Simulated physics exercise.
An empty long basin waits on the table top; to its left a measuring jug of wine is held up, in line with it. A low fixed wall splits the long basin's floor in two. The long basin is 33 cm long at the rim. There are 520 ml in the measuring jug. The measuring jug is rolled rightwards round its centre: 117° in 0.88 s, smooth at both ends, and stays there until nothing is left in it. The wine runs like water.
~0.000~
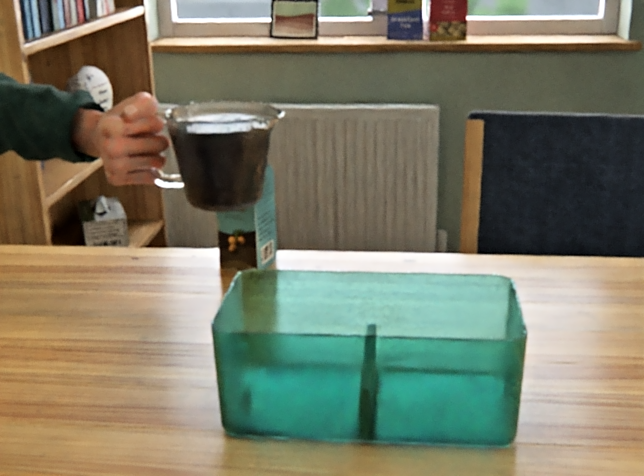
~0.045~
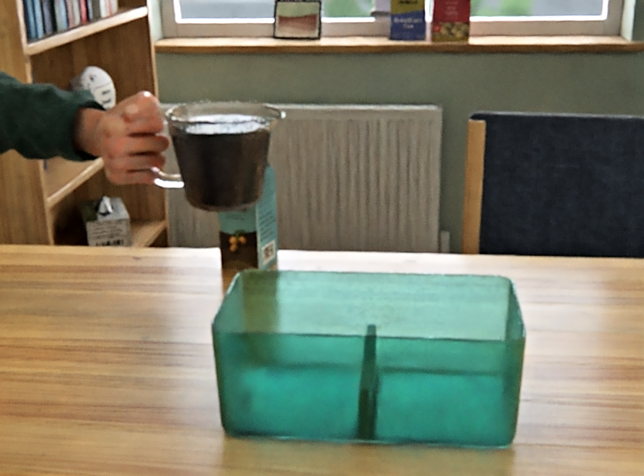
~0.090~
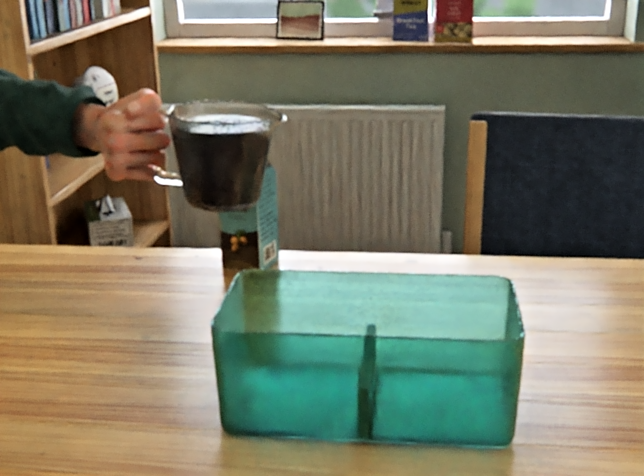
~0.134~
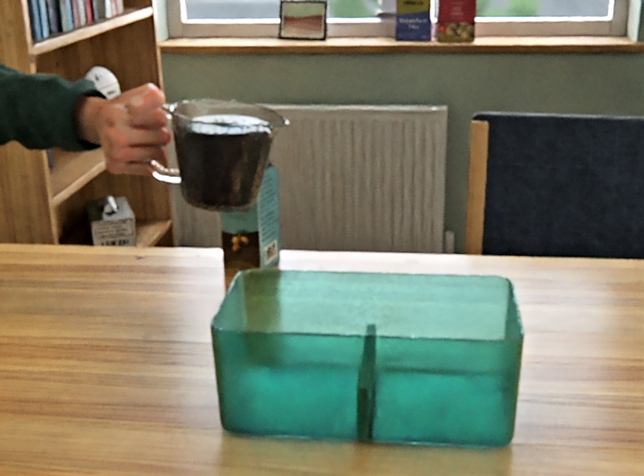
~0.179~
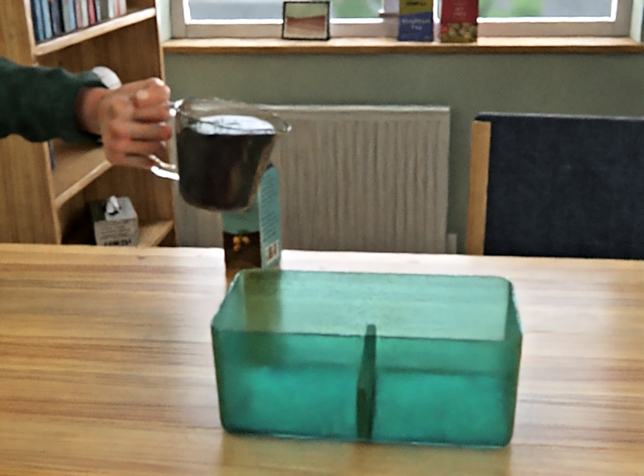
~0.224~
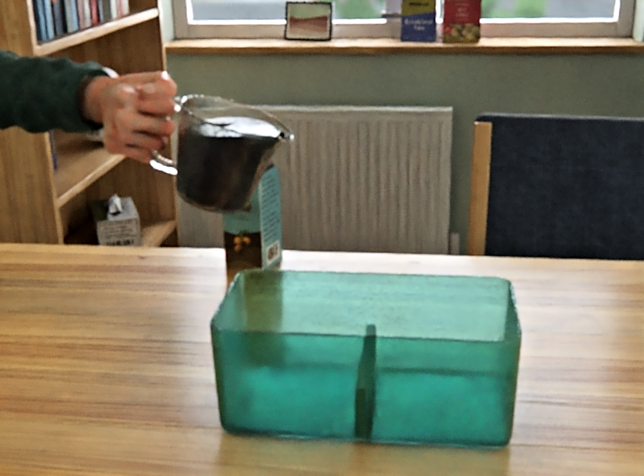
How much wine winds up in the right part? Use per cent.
Roughly 13 per cent is past the wall.
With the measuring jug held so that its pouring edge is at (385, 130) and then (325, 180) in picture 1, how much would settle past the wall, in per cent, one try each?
In turn about 95 and 45 per cent.
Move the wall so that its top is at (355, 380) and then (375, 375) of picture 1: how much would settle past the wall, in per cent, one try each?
In turn about 40 and 15 per cent.
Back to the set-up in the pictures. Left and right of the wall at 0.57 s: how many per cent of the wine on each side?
Near 12 on the left, 4 on the right.
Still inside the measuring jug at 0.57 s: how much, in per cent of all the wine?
Some 52 per cent.
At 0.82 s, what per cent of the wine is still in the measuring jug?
Near 3 in a hundred.
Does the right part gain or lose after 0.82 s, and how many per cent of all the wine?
It goes up by about 2.
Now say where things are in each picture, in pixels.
The first frame shows tilt 0°; pouring edge (284, 113); surface from (175, 124) to (271, 124); the long basin's rim runs from (225, 299) to (519, 307); the wall's top is at (369, 355).
The second frame shows tilt 1°; pouring edge (284, 115); surface from (175, 124) to (271, 126).
The third frame shows tilt 3°; pouring edge (285, 118); surface from (177, 124) to (272, 127).
The fourth frame shows tilt 7°; pouring edge (288, 122); surface from (179, 124) to (273, 128).
The fifth frame shows tilt 12°; pouring edge (291, 128); surface from (182, 124) to (278, 130).
The sixth frame shows tilt 18°; pouring edge (293, 137); surface from (185, 127) to (285, 132).
By 0.57 s the tilt is 85° and 52 per cent is still to pour, 11 is left of the wall and 4 right of it.
By 0.82 s the tilt is 116° and 3 per cent is still to pour, 76 is left of the wall and 11 right of it.
By 1.09 s the tilt is 117° and 0 per cent is still to pour, 84 is left of the wall and 13 right of it.
By 1.38 s the tilt is 117° and 0 per cent is still to pour, 84 is left of the wall and 13 right of it.
At rest 84 per cent lies left of the wall, 13 right of it and 3 outside.
